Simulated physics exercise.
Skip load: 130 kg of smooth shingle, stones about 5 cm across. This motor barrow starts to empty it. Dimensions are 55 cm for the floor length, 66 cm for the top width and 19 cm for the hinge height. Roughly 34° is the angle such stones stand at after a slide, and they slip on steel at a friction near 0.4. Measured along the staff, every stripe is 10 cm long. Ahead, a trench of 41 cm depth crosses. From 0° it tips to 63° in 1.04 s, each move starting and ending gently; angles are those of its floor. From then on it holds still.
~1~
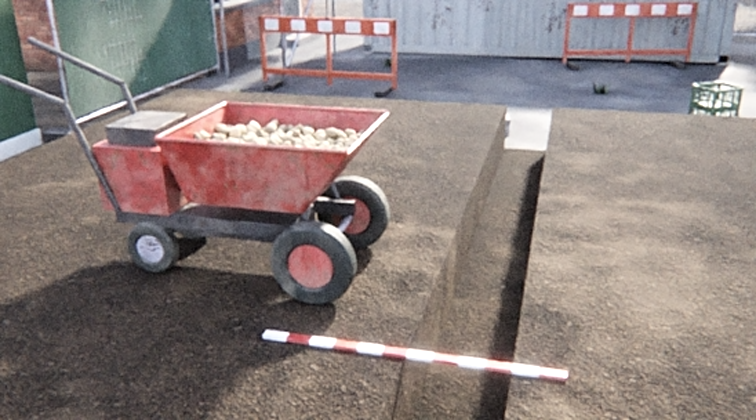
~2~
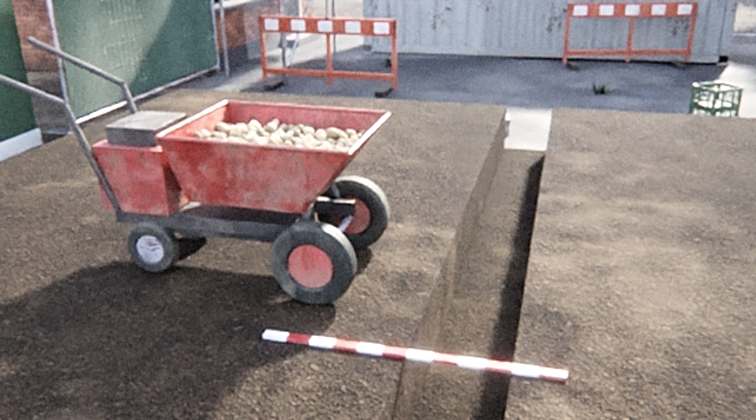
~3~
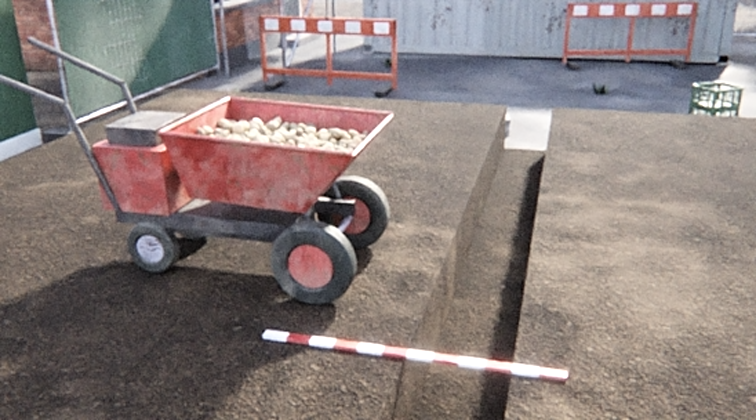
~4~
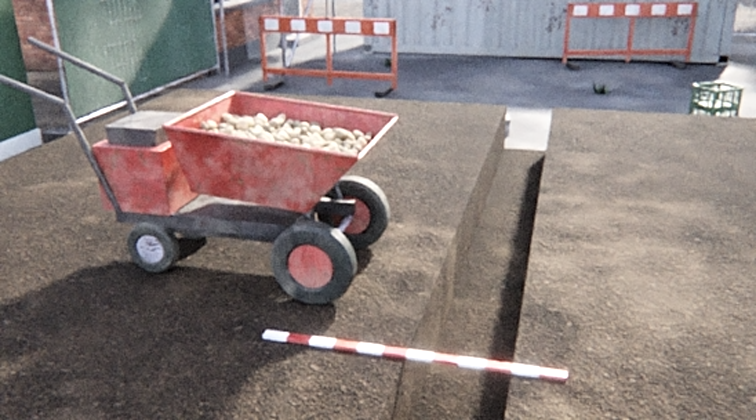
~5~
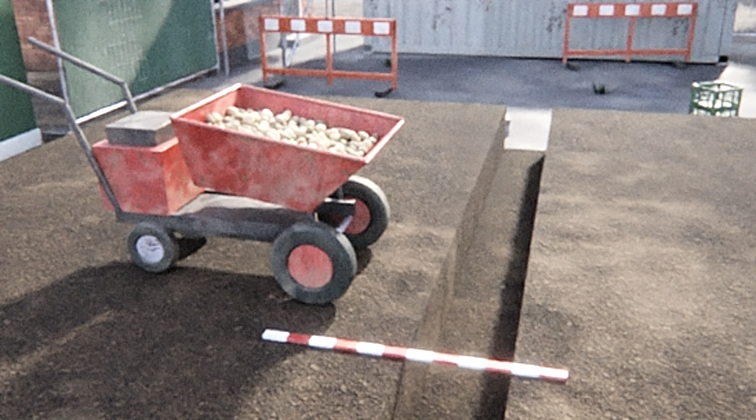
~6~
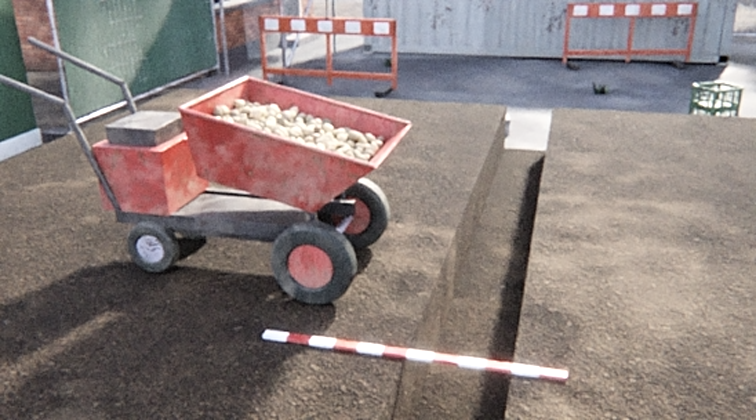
A paved yard with a raised bed of dark brown earth, backed by a pale corrugated wall and orange-and-white barriers, is seen from slightly above by a still camera. A red motor barrow with a skip of pale stones stands at left beside a narrow trench, a red-and-white staff lying across it in front. The skip tilts gradually forward to the right, its rear rising, while the wheels stay put.
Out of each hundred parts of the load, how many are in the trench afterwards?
About 87 out of 100.
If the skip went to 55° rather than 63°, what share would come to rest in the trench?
In that case near 60 per cent.
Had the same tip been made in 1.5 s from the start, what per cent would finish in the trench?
Roughly 95% would finish there.
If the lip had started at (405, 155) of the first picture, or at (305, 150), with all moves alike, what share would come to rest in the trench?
Roughly 40 in a hundred from the first, 95 in a hundred from the second.
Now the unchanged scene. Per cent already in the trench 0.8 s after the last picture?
About 25 per cent by then.
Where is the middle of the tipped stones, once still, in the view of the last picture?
(486, 350).
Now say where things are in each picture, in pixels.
Lip at (348, 153), floor tilted 0°, highest stones at (269, 131), in the first frame.
The skip is at 1°, its lip at (349, 153); the top of the load is at (270, 131), in the second frame.
The skip is at 2°, its lip at (353, 155); the top of the load is at (260, 128), in the third frame.
The skip is at 5°, its lip at (359, 158); the top of the load is at (244, 123), in the fourth frame.
Lip at (366, 162), floor tilted 9°, highest stones at (246, 118), in the fifth frame.
The skip is at 13°, its lip at (375, 167); the top of the load is at (249, 112), in the sixth frame.
Then, 0.5 s after the last picture the floor is at 53°, 100 % in the skip; the foremost stones are at (424, 209).
Then, 0.8 s after the last picture the floor is at 63°, 77 % in the skip, 23 % in the trench; the foremost stones are at (521, 288).
Then, 1.2 s after the last picture the floor is at 63°, 40 % in the skip, 48 % in the trench, 12 % past the trench; the foremost stones are at (638, 295).
Then, 3.1 s after the last picture the floor is at 63°, 0 % in the skip, 87 % in the trench, 13 % past the trench; the foremost stones are past the picture's edge.
